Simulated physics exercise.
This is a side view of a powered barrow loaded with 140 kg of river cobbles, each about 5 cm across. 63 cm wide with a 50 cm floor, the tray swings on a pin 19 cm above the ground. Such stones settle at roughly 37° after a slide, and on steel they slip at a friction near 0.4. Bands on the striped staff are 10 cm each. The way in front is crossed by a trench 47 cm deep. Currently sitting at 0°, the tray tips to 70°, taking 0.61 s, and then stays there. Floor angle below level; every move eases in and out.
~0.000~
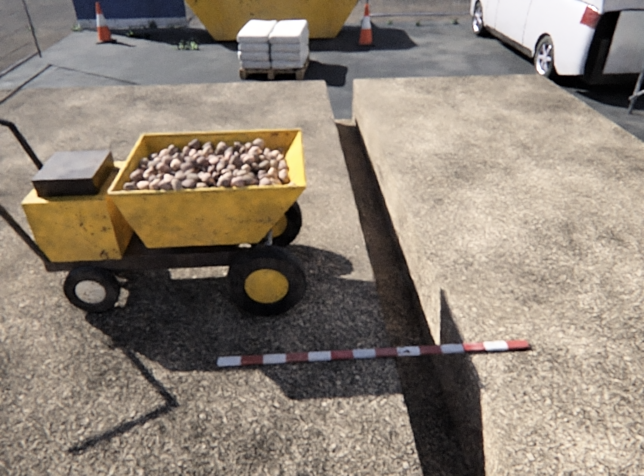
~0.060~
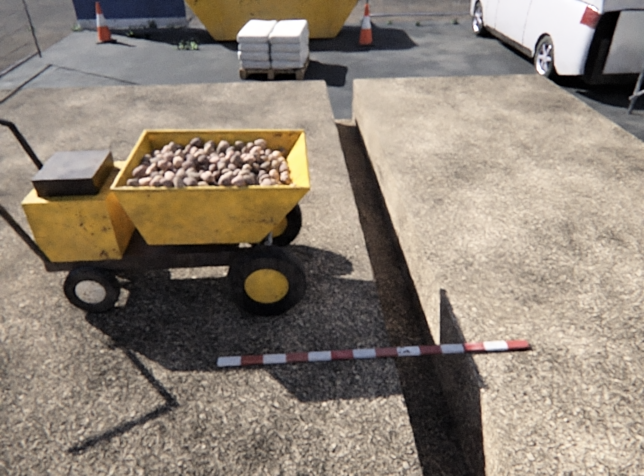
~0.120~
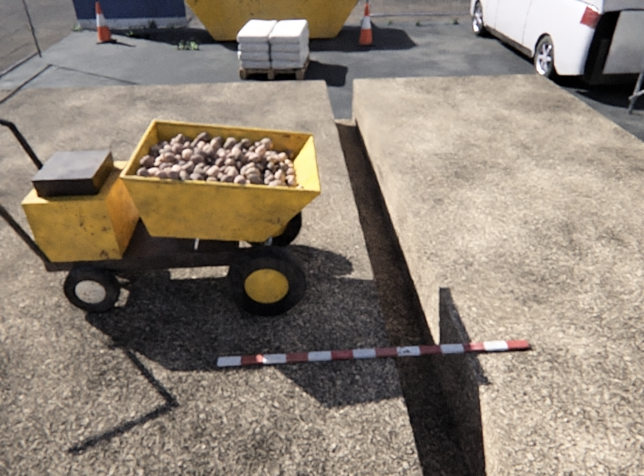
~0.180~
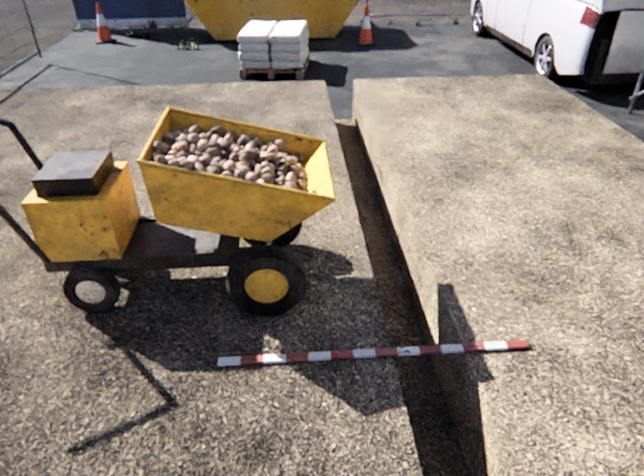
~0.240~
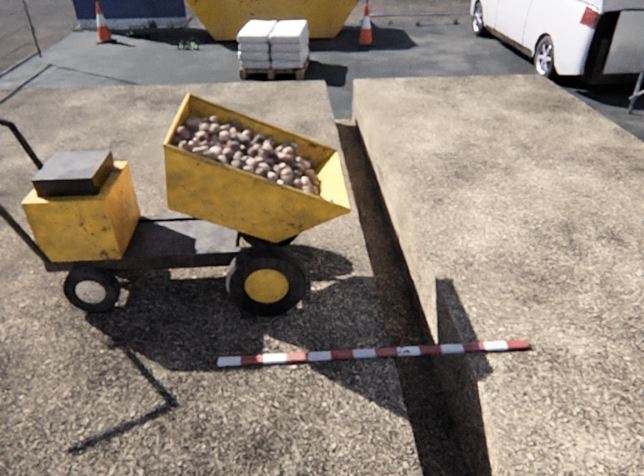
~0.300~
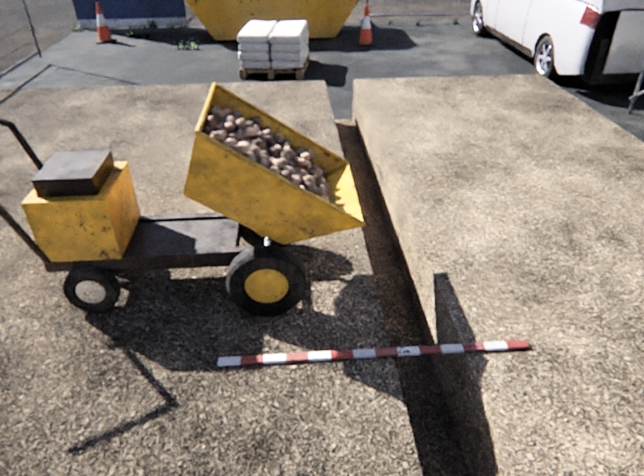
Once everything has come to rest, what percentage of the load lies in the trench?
75 %.
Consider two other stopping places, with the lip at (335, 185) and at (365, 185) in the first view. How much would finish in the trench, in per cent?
First spot about 50, second spot about 25 per cent.
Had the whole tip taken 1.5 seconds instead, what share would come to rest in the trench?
Around 95 per cent would end in the trench.
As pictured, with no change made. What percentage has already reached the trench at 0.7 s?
Something like 25 in a hundred.
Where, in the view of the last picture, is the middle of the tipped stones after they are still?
Around (408, 318).
After 0.5 s the floor is at 59°; 100 % in the tray; the foremost stones are at (368, 235).
After 0.7 s the floor is at 70°; 73 % in the tray, 25 % in the trench, 1 % past the trench; the foremost stones are at (445, 275).
After 1.1 s the floor is at 70°; 23 % in the tray, 53 % in the trench, 24 % past the trench; the foremost stones are at (571, 261).
After 3.0 s the floor is at 70°; 0 % in the tray, 75 % in the trench, 25 % past the trench; the foremost stones are past the picture's edge.
